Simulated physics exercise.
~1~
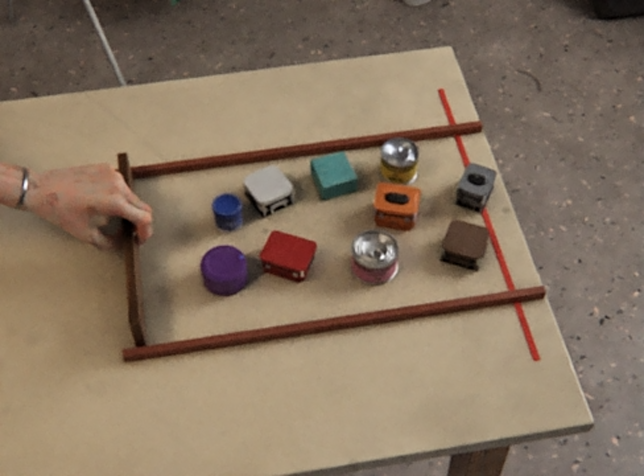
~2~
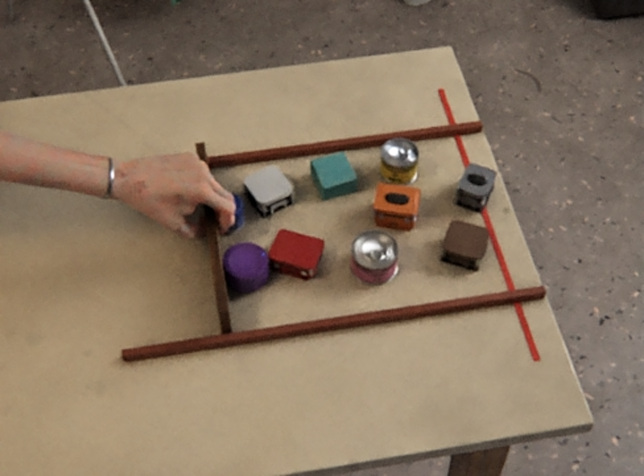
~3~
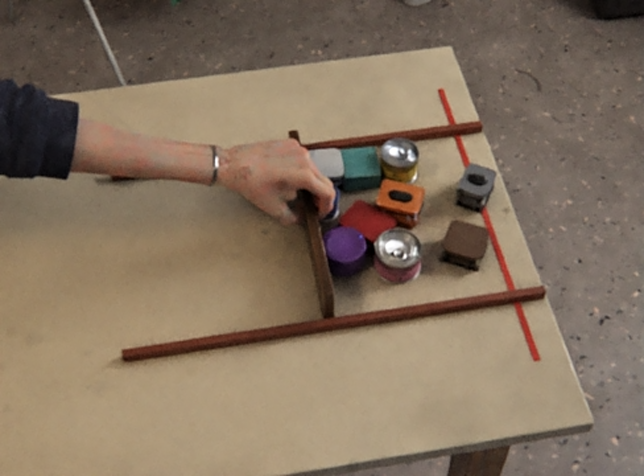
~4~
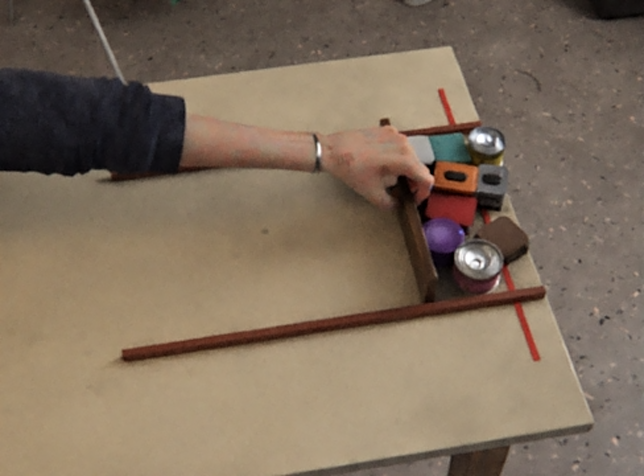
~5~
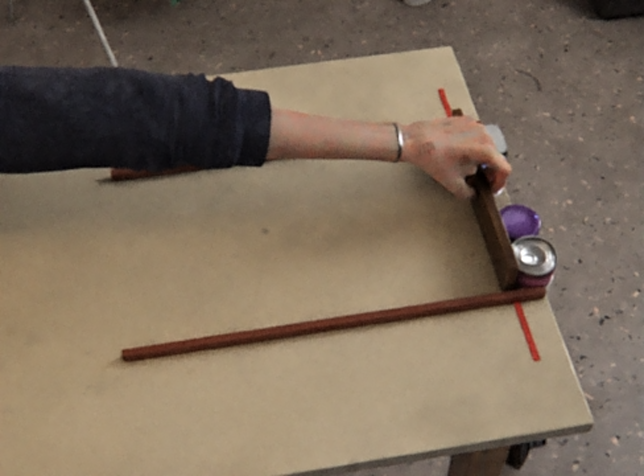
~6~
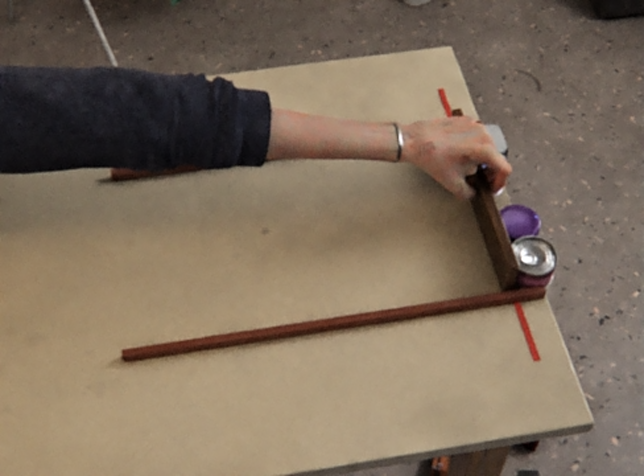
On a tabletop, a hand slides a board right, pushing several small objects off the edge.
